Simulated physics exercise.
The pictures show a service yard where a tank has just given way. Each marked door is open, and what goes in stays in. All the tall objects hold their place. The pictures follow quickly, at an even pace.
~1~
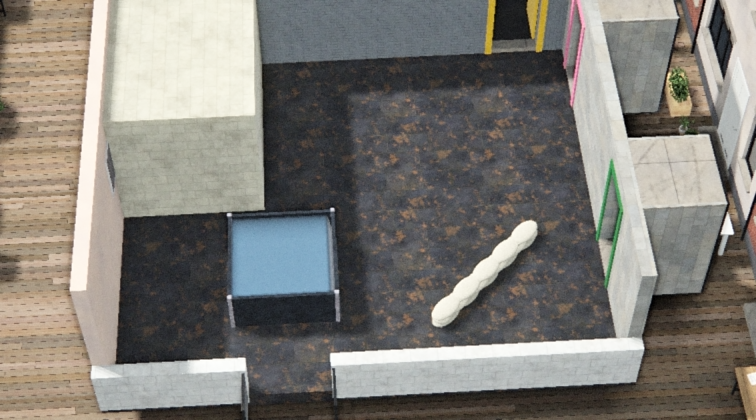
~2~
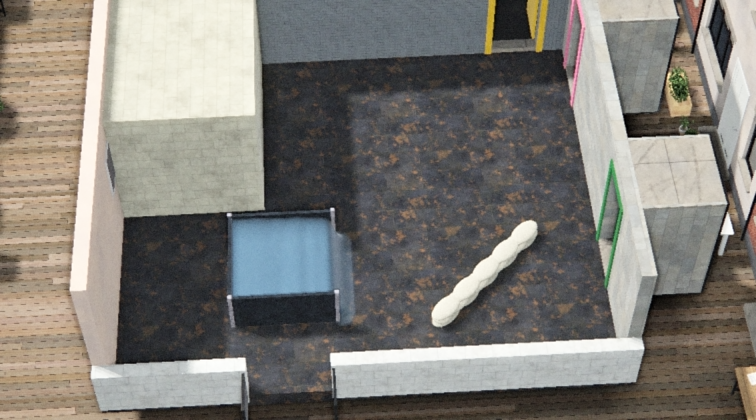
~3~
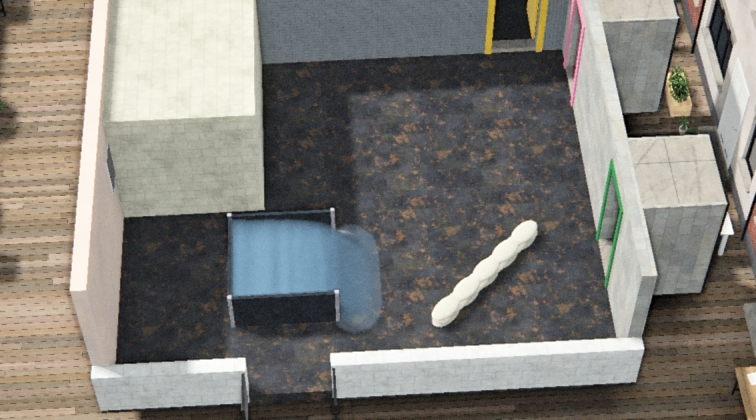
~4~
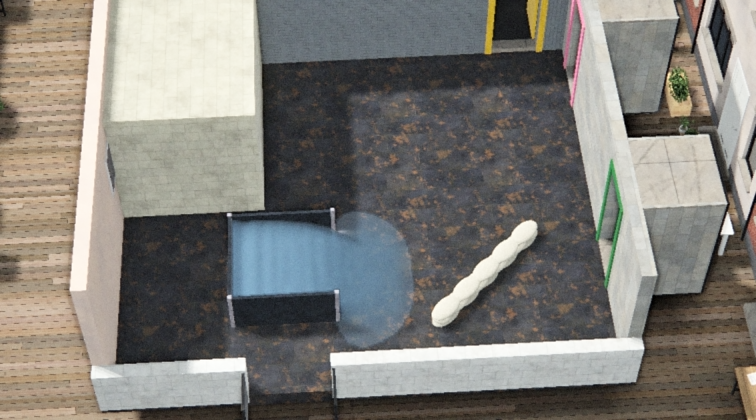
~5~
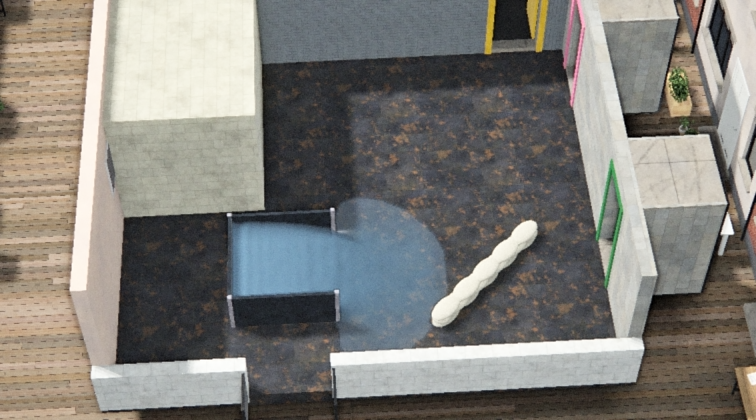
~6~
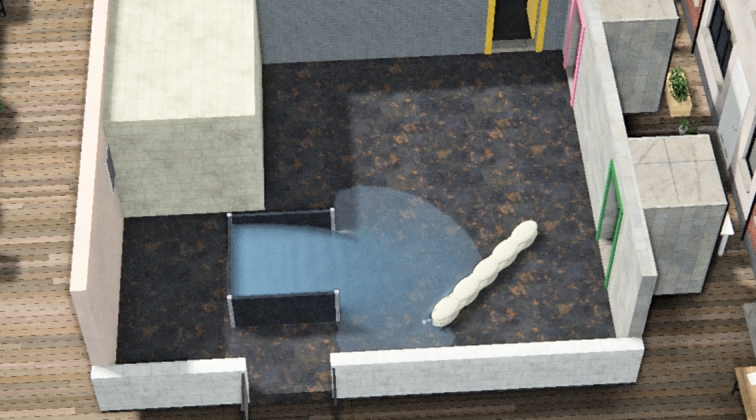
Blue water pouring from the right side of a square tank, fanning across a dark yard floor and reaching a lumpy white barrier.
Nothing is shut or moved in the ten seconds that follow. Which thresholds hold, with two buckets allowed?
One by one: The pink door takes more than that; the yellow door takes more than that; the green door stays under that.
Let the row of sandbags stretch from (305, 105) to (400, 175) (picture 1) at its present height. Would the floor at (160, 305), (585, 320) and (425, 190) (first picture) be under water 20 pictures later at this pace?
One after the other: Dry, flooded, under water.
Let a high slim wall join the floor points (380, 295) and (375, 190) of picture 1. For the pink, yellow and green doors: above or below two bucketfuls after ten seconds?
Then: Pink is under, yellow stays under, green holds.
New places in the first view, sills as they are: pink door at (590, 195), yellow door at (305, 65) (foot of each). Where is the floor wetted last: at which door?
The yellow door.
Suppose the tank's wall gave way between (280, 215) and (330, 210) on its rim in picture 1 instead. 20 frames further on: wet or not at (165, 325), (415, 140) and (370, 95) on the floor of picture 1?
In that order: Clear, awash, covered.
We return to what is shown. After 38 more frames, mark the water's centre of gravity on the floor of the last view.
Roughly at (458, 198).
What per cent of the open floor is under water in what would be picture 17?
I make it 35 per cent.
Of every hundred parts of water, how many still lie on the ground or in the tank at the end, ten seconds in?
I make it 92 per cent.
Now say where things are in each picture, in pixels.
The water tank at (282, 256) is whole and still, in the first frame.
The front is at (341, 323), out from the gap at (334, 271), in the second frame.
Water pours out at (334, 271) and has run to (359, 230), in the third frame.
The front is at (375, 219), out from the gap at (334, 272), in the fourth frame.
The front is at (438, 312), out from the gap at (334, 272), in the fifth frame.
Water pours out at (334, 273) and has run to (475, 254), in the sixth frame.
A moment on, water covers 25 % of the floor; the pink door not reached, the yellow door not reached, the green door not reached.
Next, water covers 35 % of the floor; the pink door not reached, the yellow door not reached, the green door not reached.
Then, water covers 50 % of the floor; the pink door under two buckets in, the yellow door under two buckets in, the green door wet at the sill, nothing in.
Later, water covers 70 % of the floor; the pink door over two buckets in, the yellow door far over two buckets in, the green door under two buckets in.
In the end, water covers 90 % of the floor; the pink door over two buckets in, the yellow door far over two buckets in, the green door under two buckets in.
